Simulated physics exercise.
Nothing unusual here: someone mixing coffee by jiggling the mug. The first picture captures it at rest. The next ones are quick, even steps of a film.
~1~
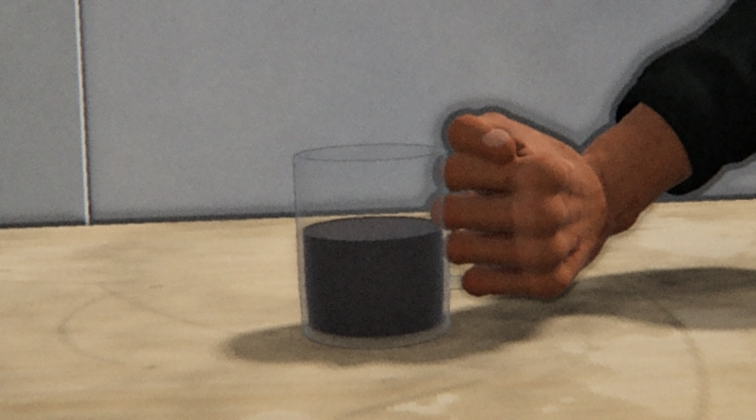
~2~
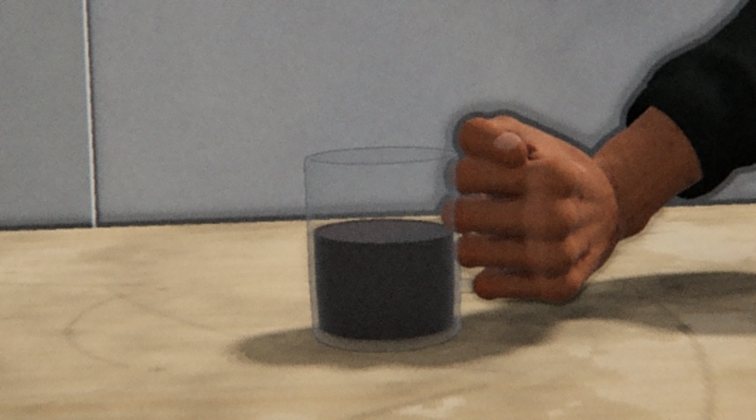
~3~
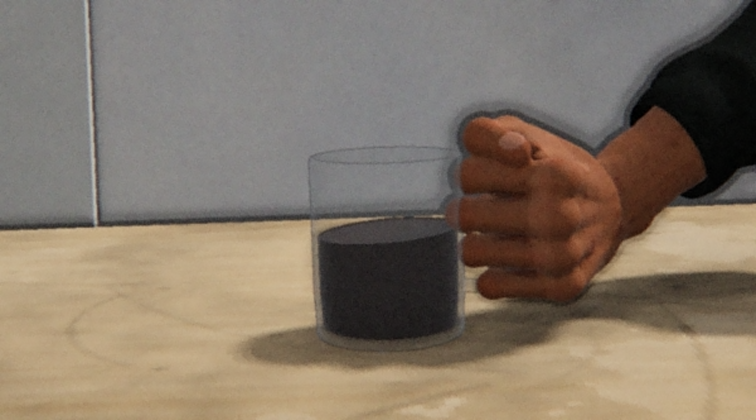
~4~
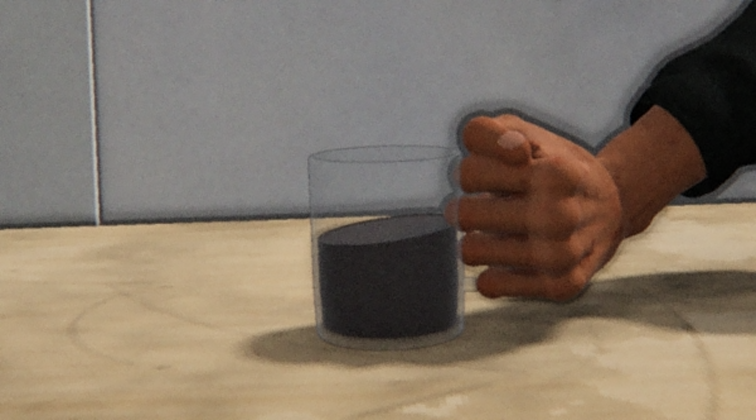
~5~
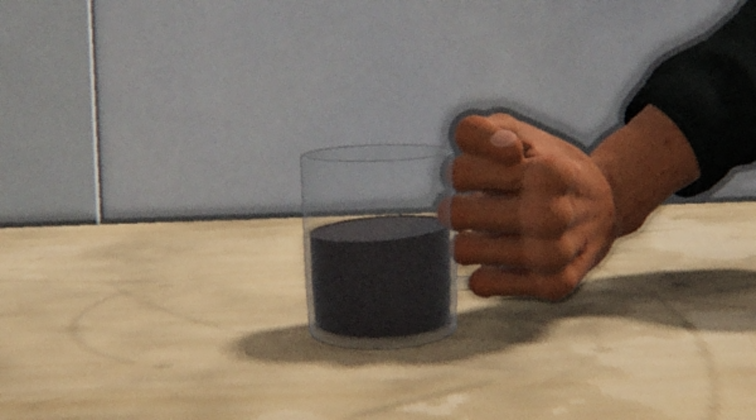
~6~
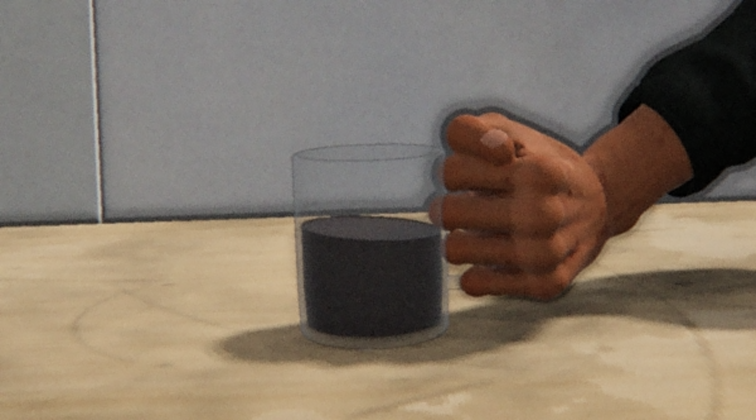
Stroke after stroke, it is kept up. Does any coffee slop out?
The mug stays dry outside.
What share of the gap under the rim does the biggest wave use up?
It gets up to some 20 per cent.
A moment on, the highest wave so far stays far below the rim.
When it is over, the highest wave so far stays far below the rim; nothing has left it.
